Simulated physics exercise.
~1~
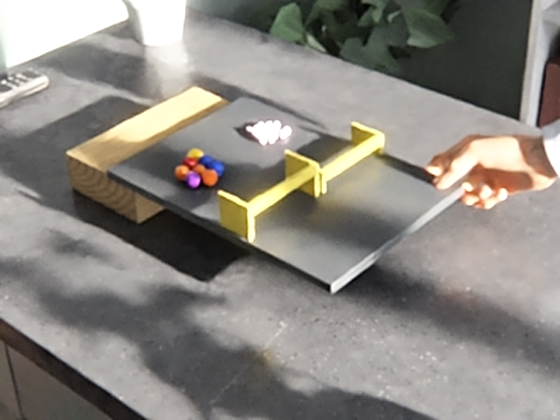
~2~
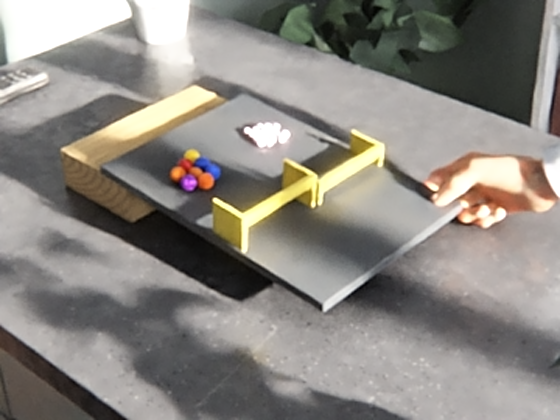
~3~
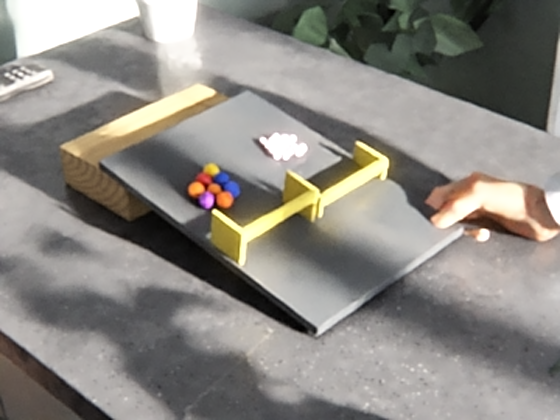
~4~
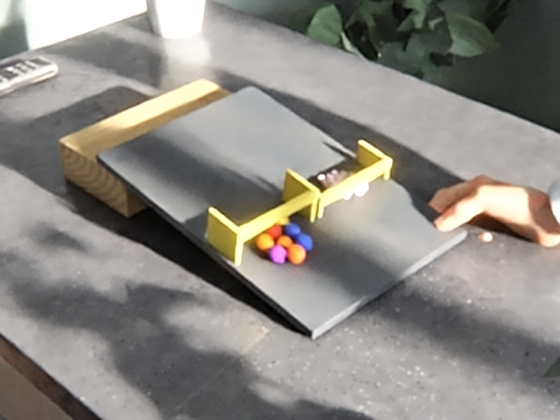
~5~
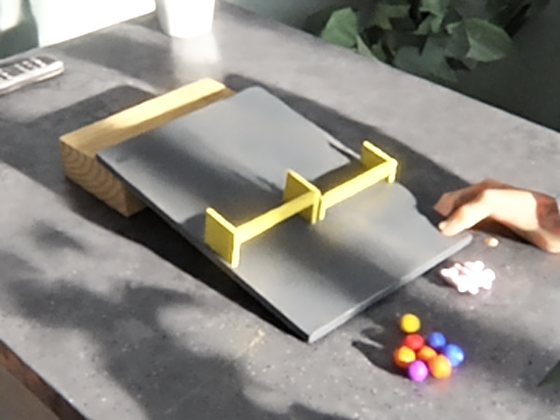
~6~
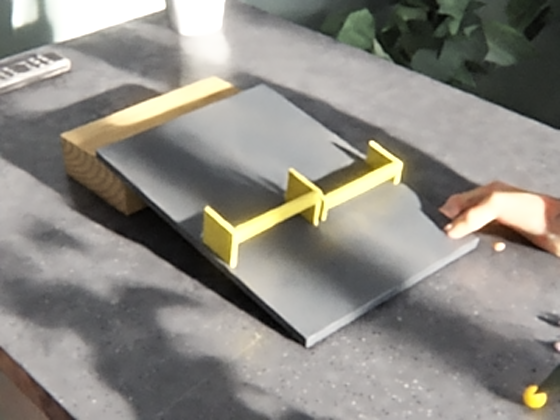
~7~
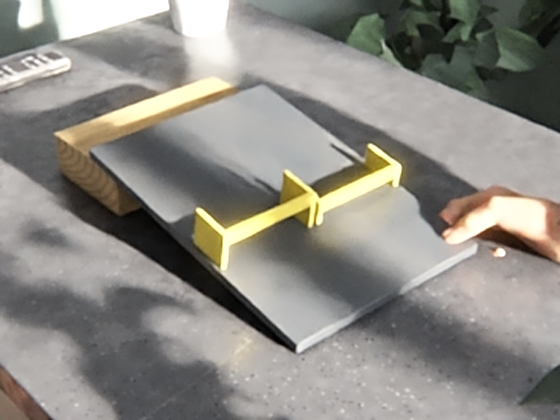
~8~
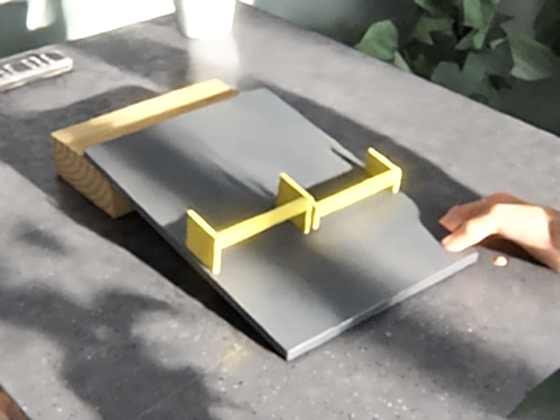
A dark grey board with a yellow barrier across it lies on a grey counter, seen from above at an angle, its left end on a wooden block. A cluster of colourful balls sits on the nearer side and a pale pinkish clump on the farther side, while a hand holds the right end. The hand lowers that end and the board tilts. Both groups move down to the barrier, pass it and run off onto the counter, then leave view toward the lower right. The board ends up sloping and empty, the hand by its corner.
